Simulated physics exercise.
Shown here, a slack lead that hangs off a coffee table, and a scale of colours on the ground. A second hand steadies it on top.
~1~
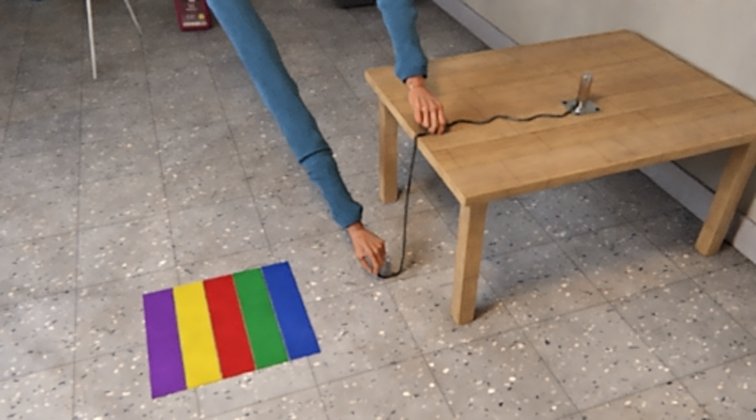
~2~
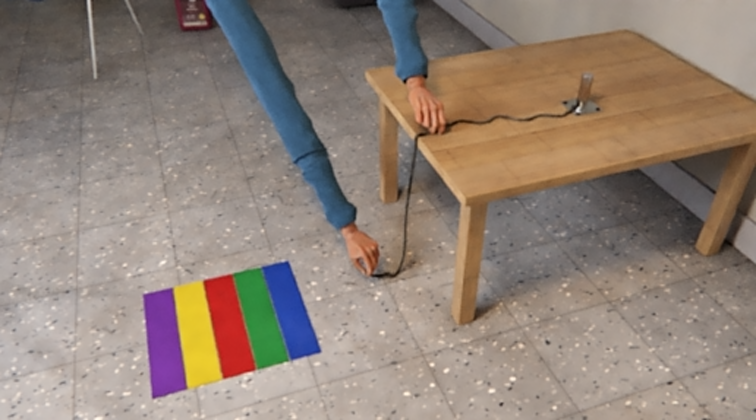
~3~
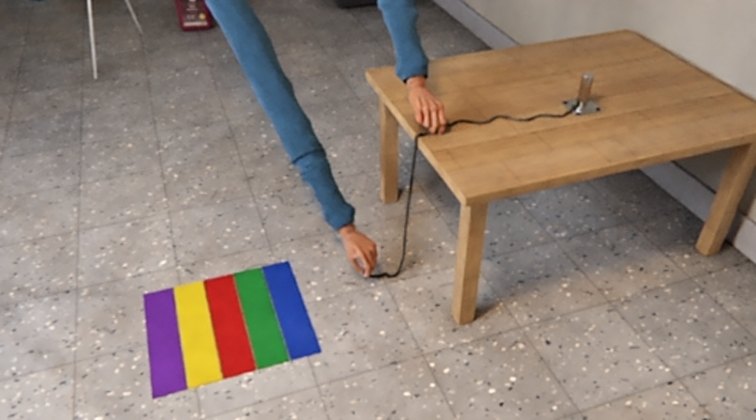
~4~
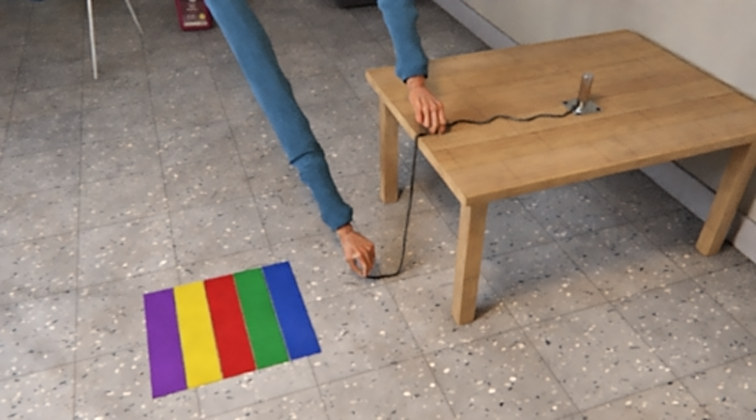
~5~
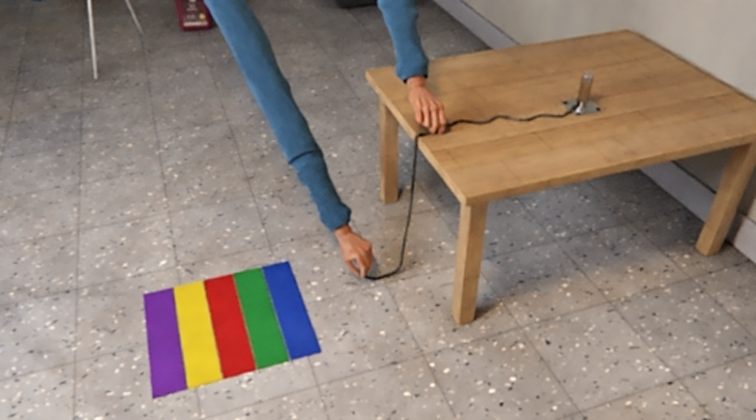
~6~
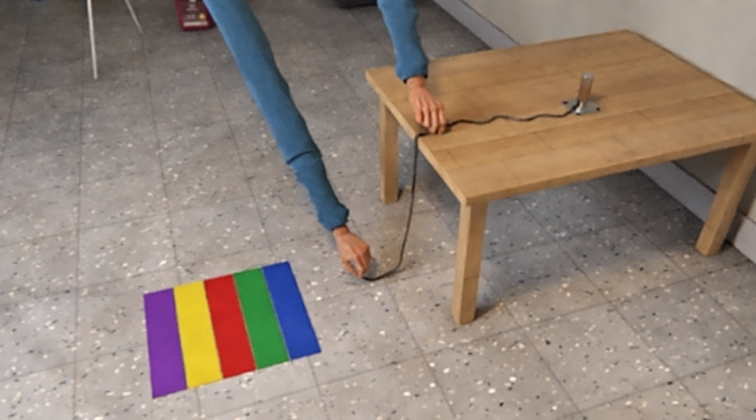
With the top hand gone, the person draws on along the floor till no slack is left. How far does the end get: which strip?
The end stops over the green strip.
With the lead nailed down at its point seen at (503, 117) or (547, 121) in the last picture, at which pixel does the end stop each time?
The places are (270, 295) and (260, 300).
Soon after, end near (323, 284); short of the strips.
After that, end near (281, 294); over blue.
At the stop, end near (256, 300); over green. It gets as far as the green strip.
